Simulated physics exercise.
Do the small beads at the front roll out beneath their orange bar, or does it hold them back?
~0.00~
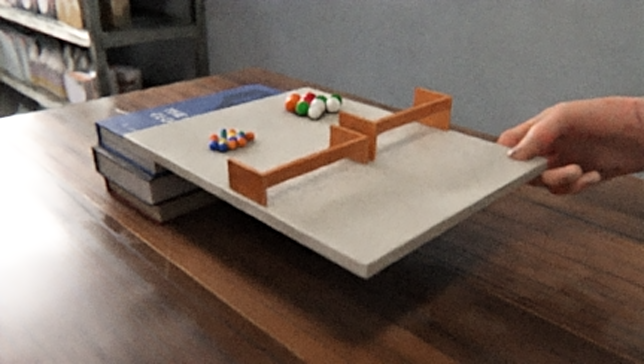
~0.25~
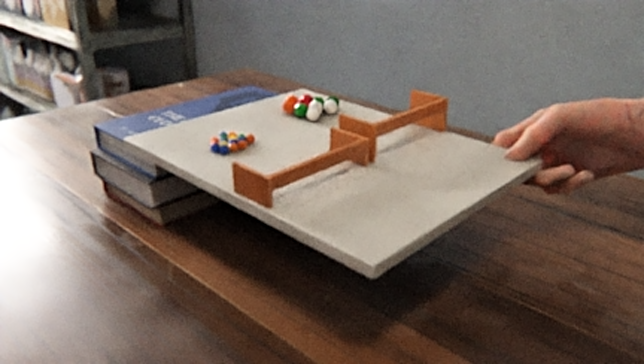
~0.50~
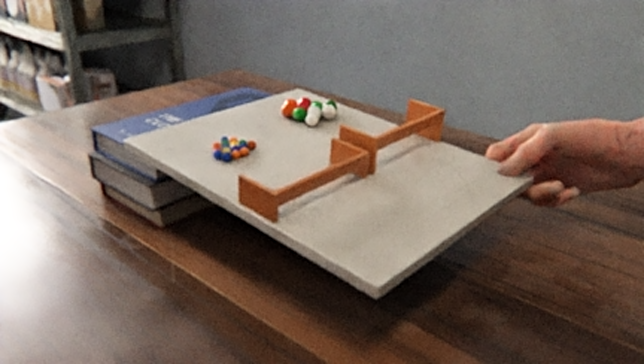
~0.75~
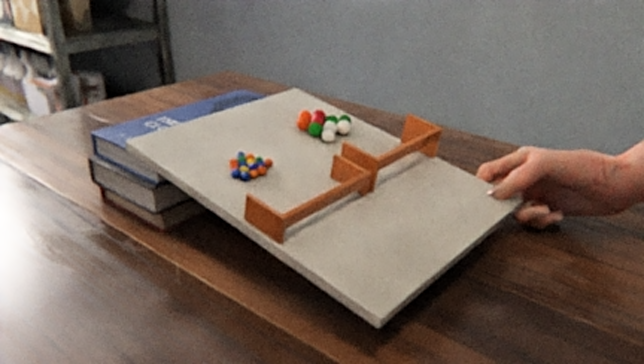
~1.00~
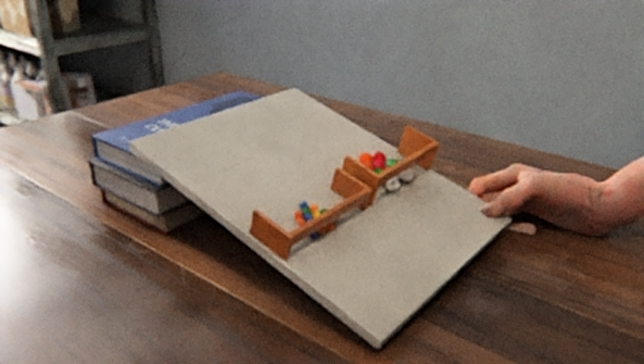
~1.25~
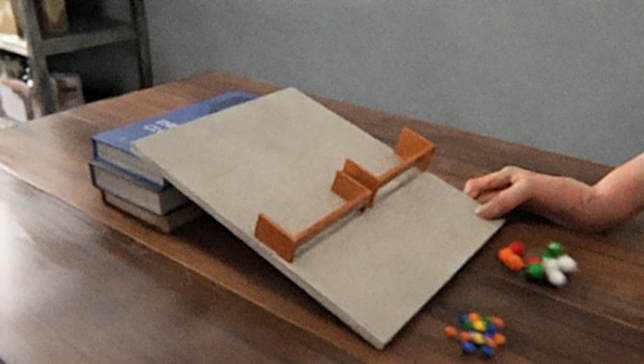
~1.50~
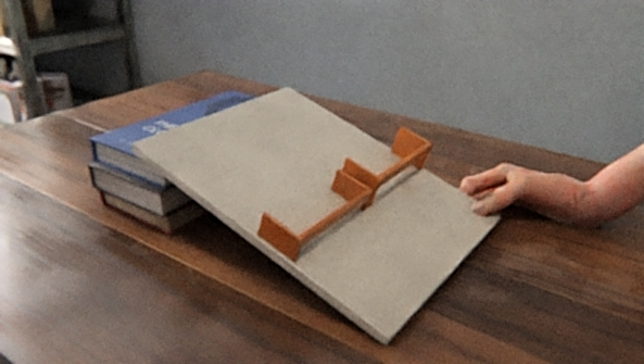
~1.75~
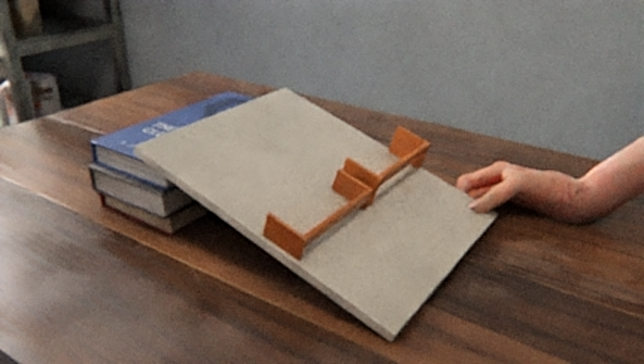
They pass beneath the bar and roll off the board onto the table.
